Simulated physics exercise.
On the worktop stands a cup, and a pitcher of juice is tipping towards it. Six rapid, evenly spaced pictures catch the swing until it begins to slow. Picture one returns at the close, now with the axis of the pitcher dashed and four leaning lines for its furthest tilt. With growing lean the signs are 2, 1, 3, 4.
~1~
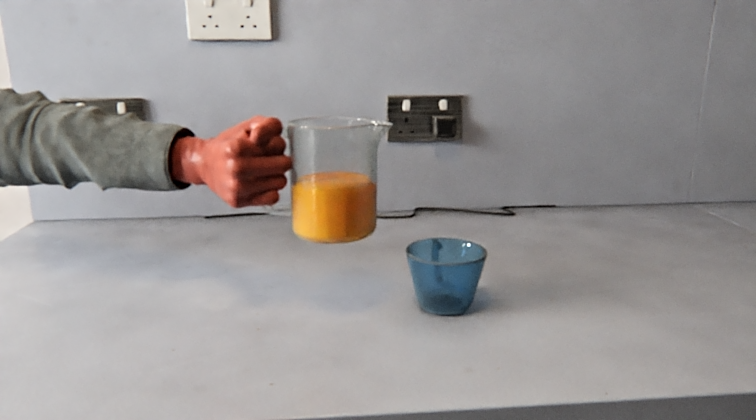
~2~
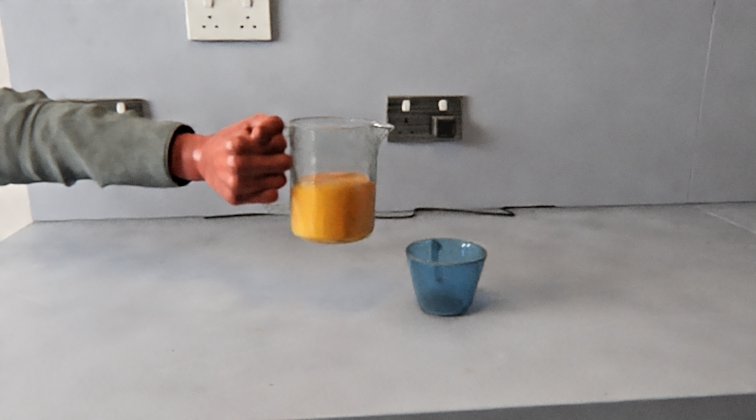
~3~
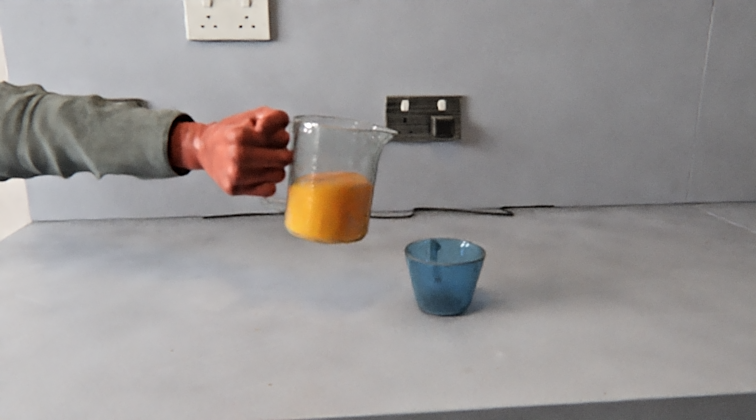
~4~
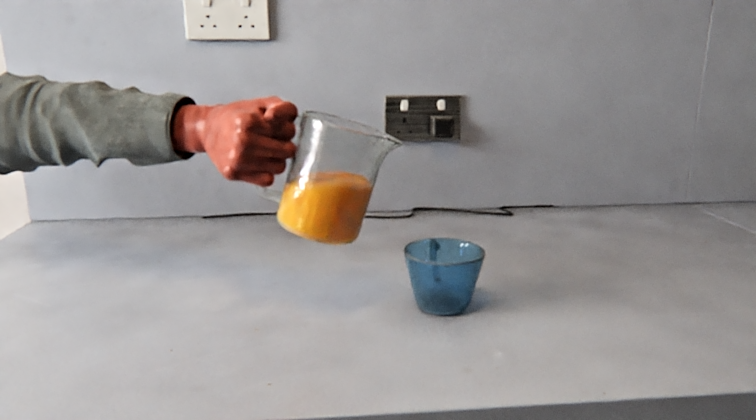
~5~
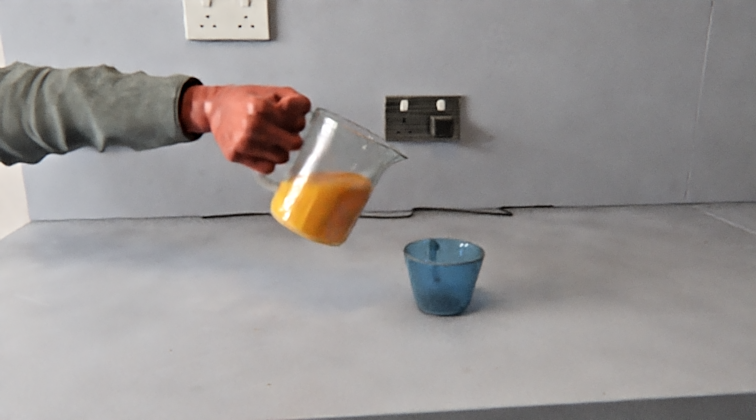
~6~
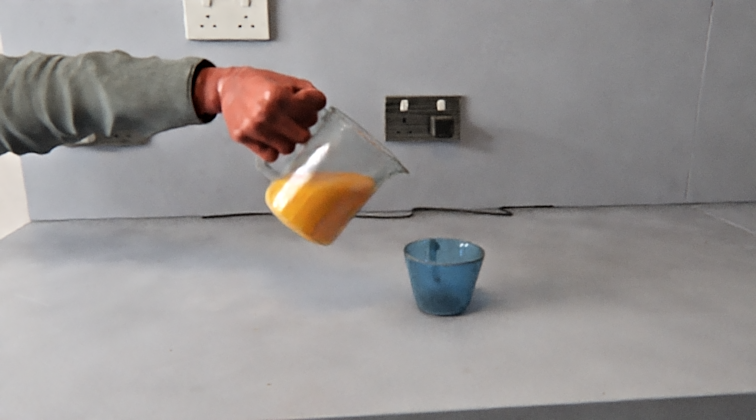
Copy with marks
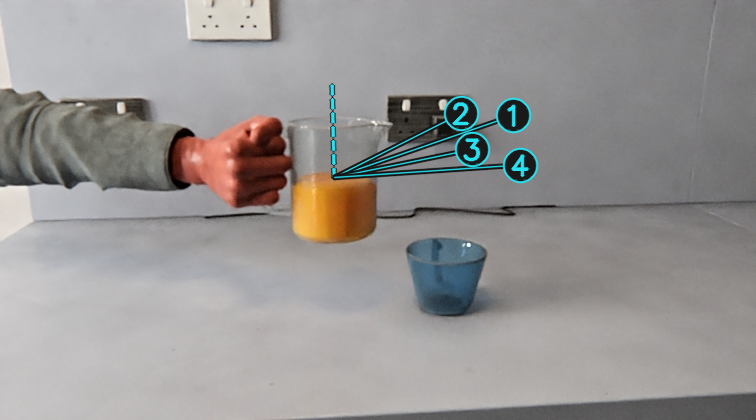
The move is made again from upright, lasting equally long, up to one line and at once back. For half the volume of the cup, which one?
It is 1.
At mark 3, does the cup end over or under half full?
Over.
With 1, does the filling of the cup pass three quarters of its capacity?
No, it does not.
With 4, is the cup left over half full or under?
Over half.
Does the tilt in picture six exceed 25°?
Yes, it does.
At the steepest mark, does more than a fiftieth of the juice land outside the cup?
Yes, it does.
On the marked copy, 1 at (497, 121); 2 at (446, 120); 3 at (456, 152); 4 at (503, 166).
Choosing 1, the cup ends with about 50 % of what it can hold.
Choosing 2, the cup ends with about 26 % of what it can hold.
Choosing 3, the cup ends with about 73 % of what it can hold; 4 % of the juice is spilt.
Choosing 4, the cup ends with about 81 % of what it can hold; 15 % of the juice is spilt.
